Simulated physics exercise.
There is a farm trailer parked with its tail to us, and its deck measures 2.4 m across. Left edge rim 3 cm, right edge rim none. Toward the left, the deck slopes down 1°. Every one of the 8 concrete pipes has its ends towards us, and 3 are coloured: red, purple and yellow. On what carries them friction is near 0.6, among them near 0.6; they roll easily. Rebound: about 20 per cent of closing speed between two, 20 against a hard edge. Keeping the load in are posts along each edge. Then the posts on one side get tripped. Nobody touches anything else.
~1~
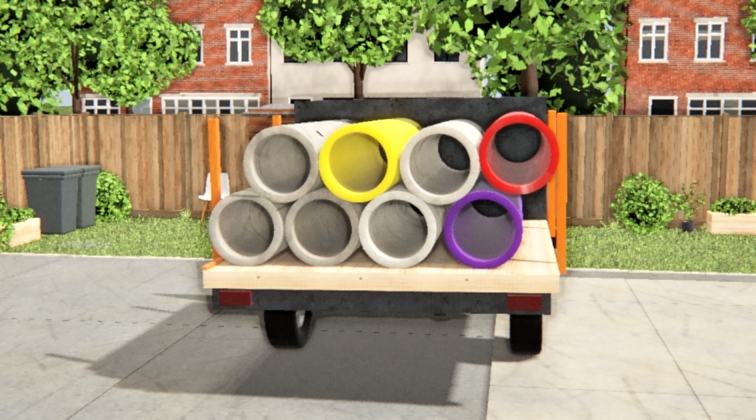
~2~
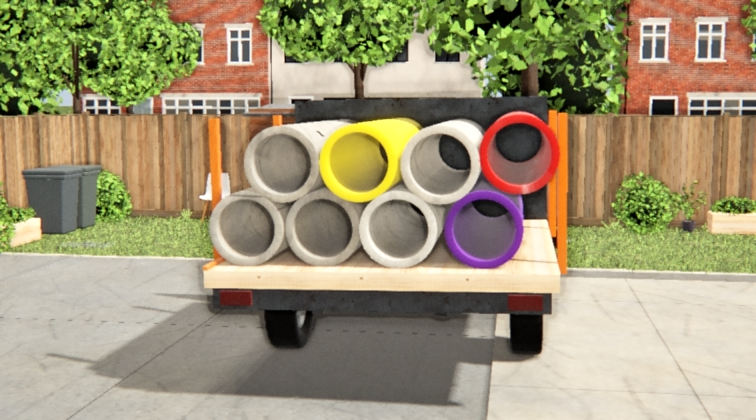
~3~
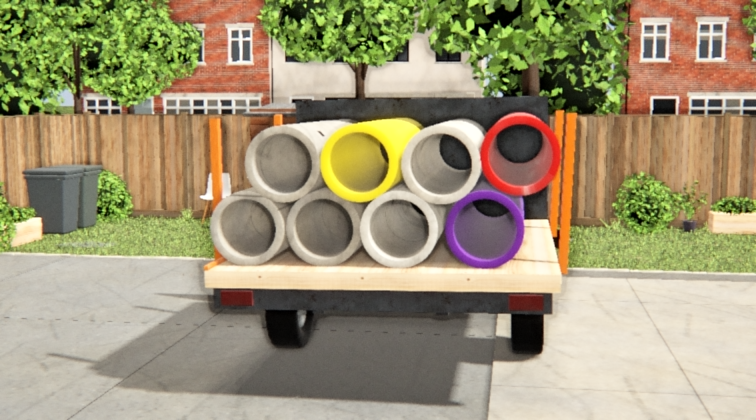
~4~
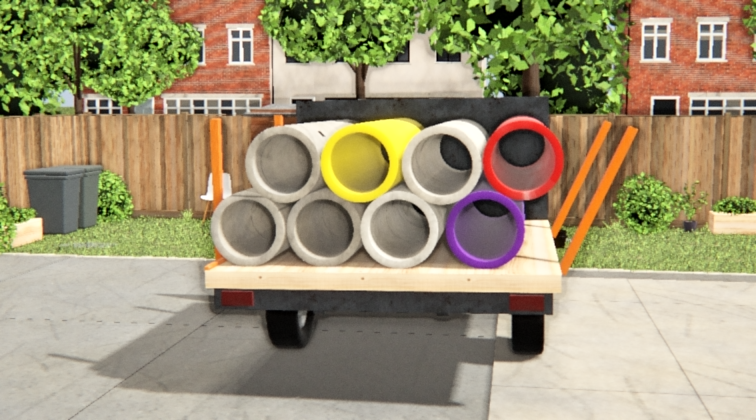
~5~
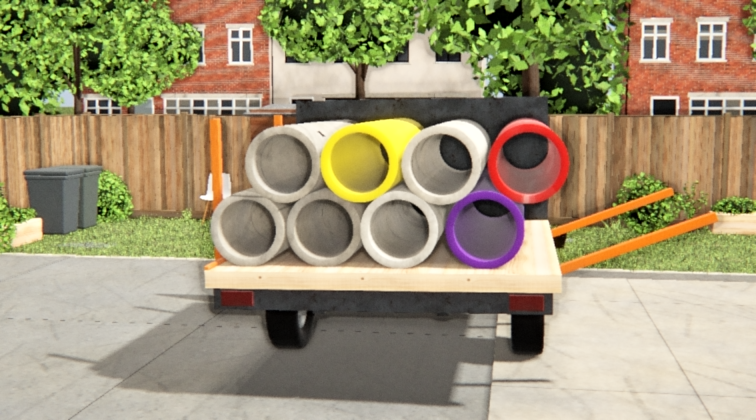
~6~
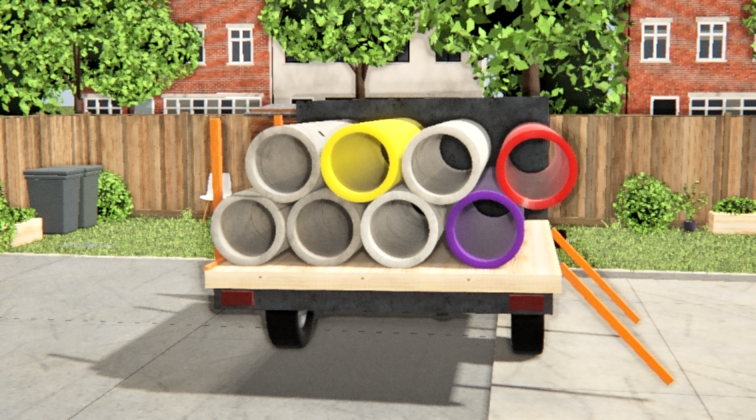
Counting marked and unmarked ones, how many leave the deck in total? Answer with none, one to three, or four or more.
The count is one to three.
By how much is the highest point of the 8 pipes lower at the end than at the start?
5 cm.
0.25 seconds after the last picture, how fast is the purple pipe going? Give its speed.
Close to 0.0 m/s then.
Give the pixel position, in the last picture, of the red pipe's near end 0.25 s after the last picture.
I'd point to somewhere near (567, 220).
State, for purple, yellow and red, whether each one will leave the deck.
Purple stays aboard; yellow is still aboard; red falls off.
Then, 0.2 s past the sixth picture, red is dropping off the right side; purple is on the deck, 50 cm from the right edge; yellow is up on others, 105 cm from the left edge; 1 gone from the deck.
Then, 0.4 s past the sixth picture, red is dropping off the right side; as before, purple, yellow; 1 gone from the deck.
Then, 0.6 s past the sixth picture, red is dropping off the right side; as before, purple, yellow; 1 gone from the deck.
Finally (2.1 s after the last picture), red is down on the right; purple is on the deck, 50 cm from the right edge; yellow is up on others, 105 cm from the left edge; 1 gone from the deck.
